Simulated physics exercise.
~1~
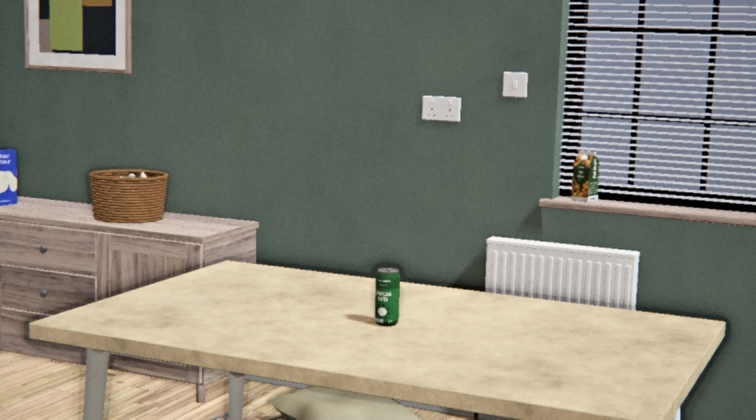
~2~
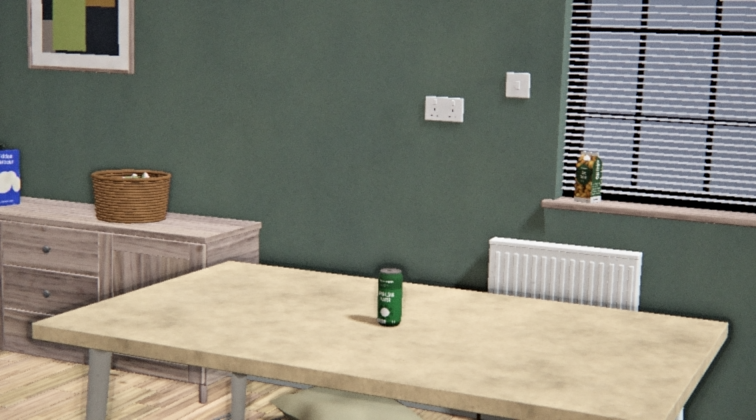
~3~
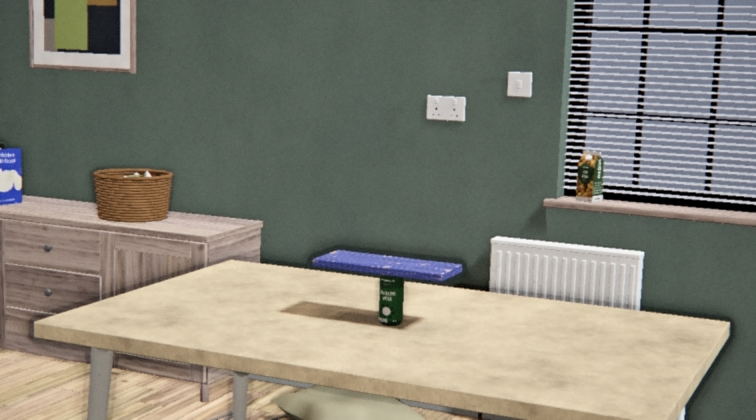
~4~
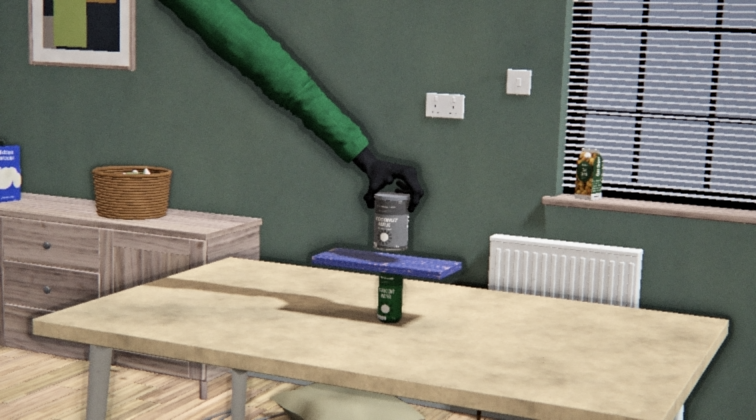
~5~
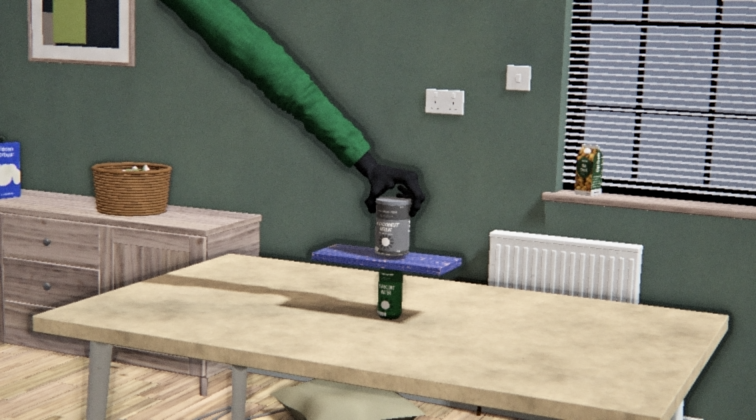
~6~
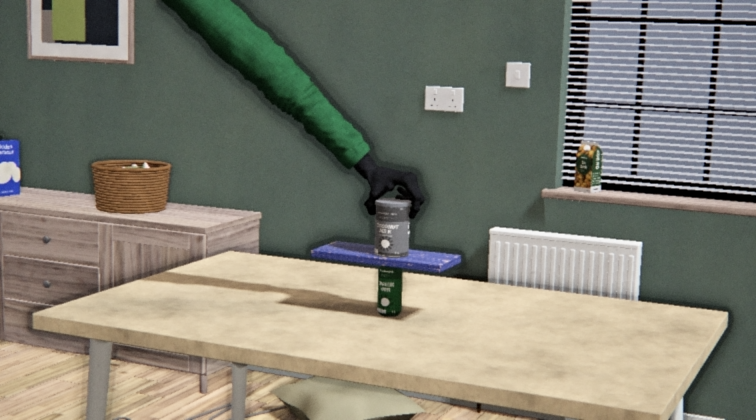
Green-sleeved arm lowering a grey tin onto a blue board resting across a green can on a table, still holding it.
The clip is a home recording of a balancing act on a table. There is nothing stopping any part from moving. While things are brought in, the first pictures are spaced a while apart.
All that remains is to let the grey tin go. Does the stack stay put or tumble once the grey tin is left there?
It stays put.
Then, 0.20 s on from there, no change.
Then, 0.40 s on from there, grey tin resting near (392, 228).
In the end, all 3 unmoved. At the end, from the last picture's camera, grey tin near (392, 228). The stack holds.
